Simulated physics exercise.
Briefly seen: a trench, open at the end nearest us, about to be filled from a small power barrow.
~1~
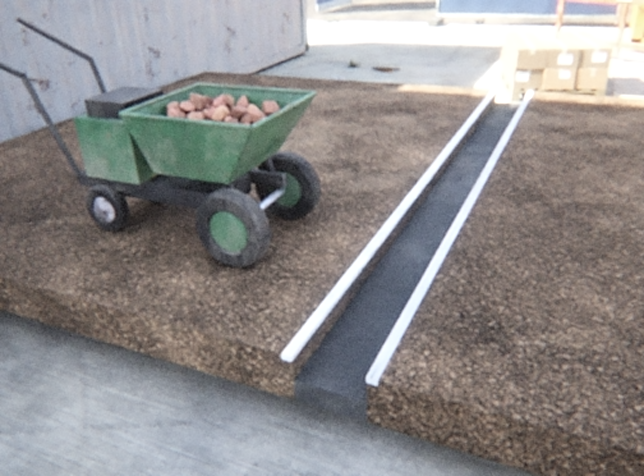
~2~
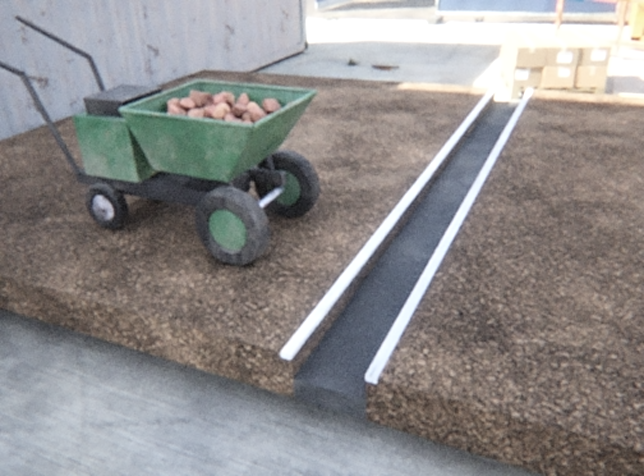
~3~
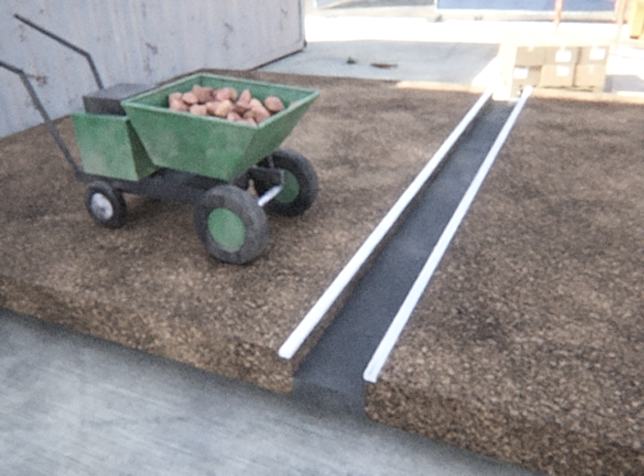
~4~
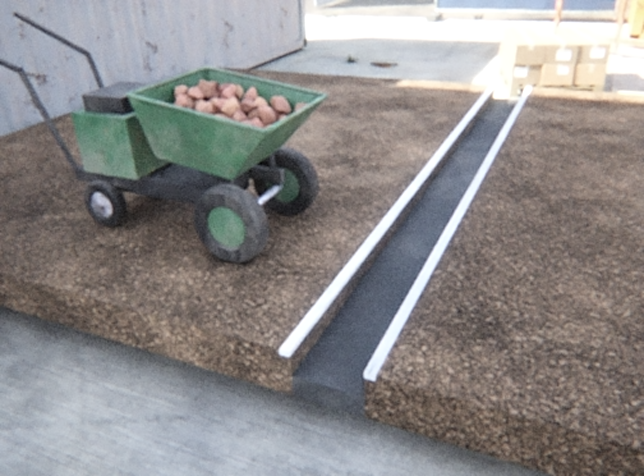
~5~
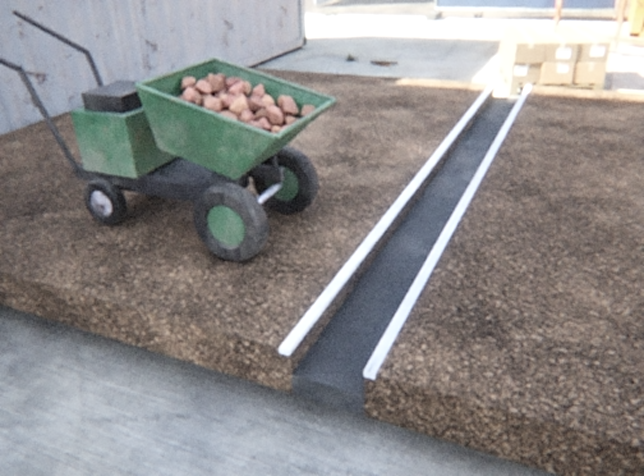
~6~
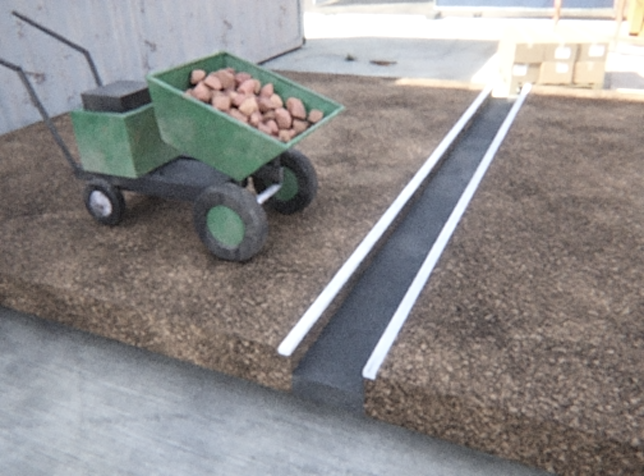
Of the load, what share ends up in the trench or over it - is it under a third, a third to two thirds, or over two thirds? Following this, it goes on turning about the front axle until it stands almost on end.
The trench or the space over it holds over two thirds of the load.
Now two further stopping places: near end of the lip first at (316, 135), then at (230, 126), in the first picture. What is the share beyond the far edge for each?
The first spot yields roughly 70 percent, the second roughly 0 percent.
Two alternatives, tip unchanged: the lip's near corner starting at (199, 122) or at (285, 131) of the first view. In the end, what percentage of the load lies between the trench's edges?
30 %, then 70 %.
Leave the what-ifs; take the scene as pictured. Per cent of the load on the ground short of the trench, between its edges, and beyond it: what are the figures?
Short 5 %, between 80 %, beyond 5 %.
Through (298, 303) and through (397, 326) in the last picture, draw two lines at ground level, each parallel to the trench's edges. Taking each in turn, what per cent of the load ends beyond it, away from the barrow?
The first comes to 90 %, the second to 0 %.
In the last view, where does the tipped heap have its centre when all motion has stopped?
Near (388, 263).
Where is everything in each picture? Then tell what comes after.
In the first frame, lip of the skip at (252, 128), level; top of the load at (210, 116), lumps of rubble; first edge of the trench at (320, 312); far edge at (398, 331), the trench over half as wide as the skip, and shallow for its width.
In the second frame, lip of the skip at (253, 127), level; top of the load at (211, 113).
In the third frame, lip of the skip at (257, 128), tipped barely; top of the load at (213, 109).
In the fourth frame, lip of the skip at (266, 132), tipped a little; top of the load at (213, 103).
In the fifth frame, lip of the skip at (276, 138), tipped a little; top of the load at (220, 97).
In the sixth frame, lip of the skip at (286, 148), tipped clearly; top of the load at (214, 97); first edge of the trench at (317, 306); far edge at (395, 325).
Soon after the last picture, skip tipped steeply; all in the skip.
A little later, skip tipped right over; most in the skip; a stray few short of the trench; a small part in or heaped over the trench; a stray few falling.
Later still, skip tipped right over; about a quarter in the skip; a stray few short of the trench; about two thirds in or heaped over the trench; a stray few beyond it.
By the end, skip tipped right over; a small part in the skip; a small part short of the trench; most in or heaped over the trench; a small part beyond it.
